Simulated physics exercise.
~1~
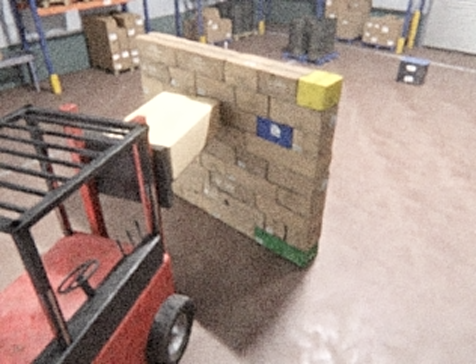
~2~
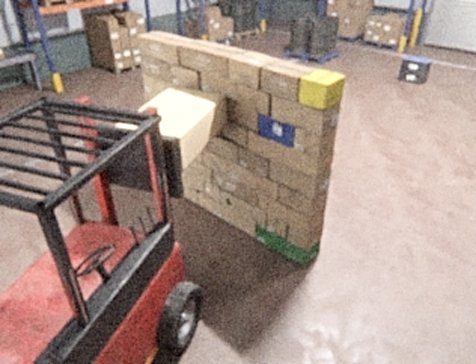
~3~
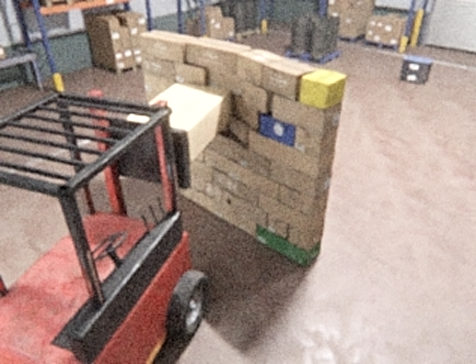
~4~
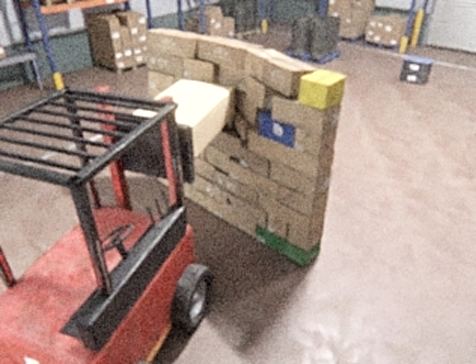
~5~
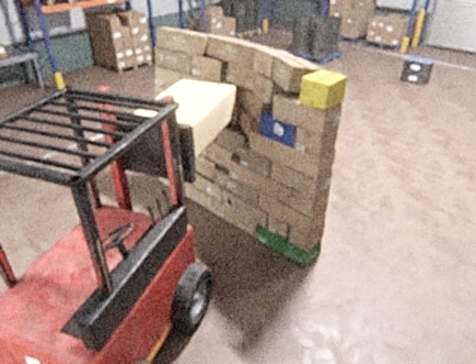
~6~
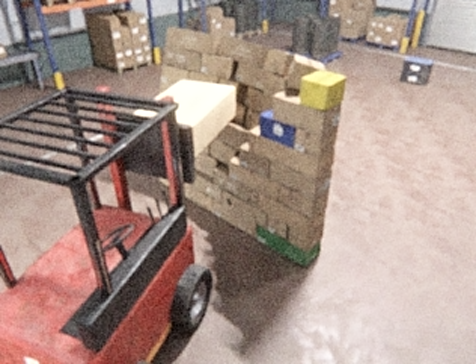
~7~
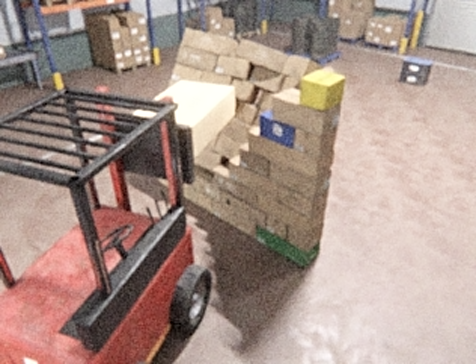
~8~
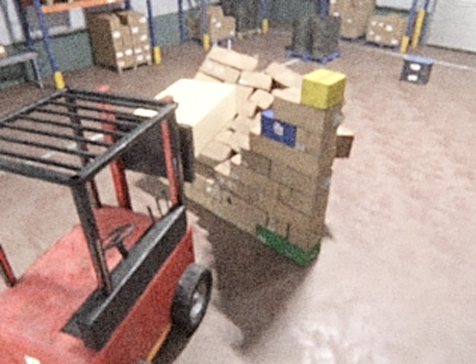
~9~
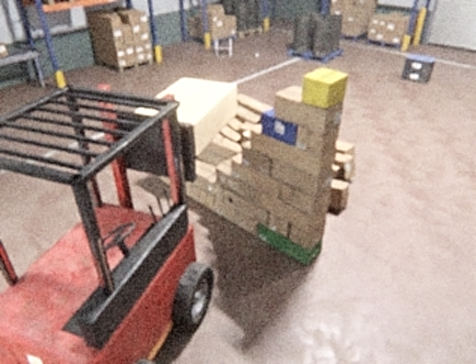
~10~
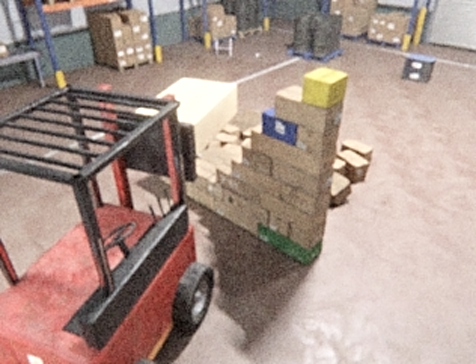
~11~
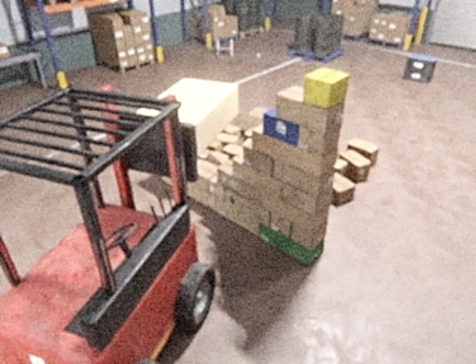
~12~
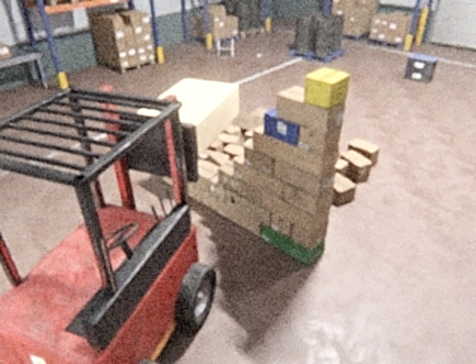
A red forklift pushes a case into a carton wall, toppling part while the yellow-topped end stands.
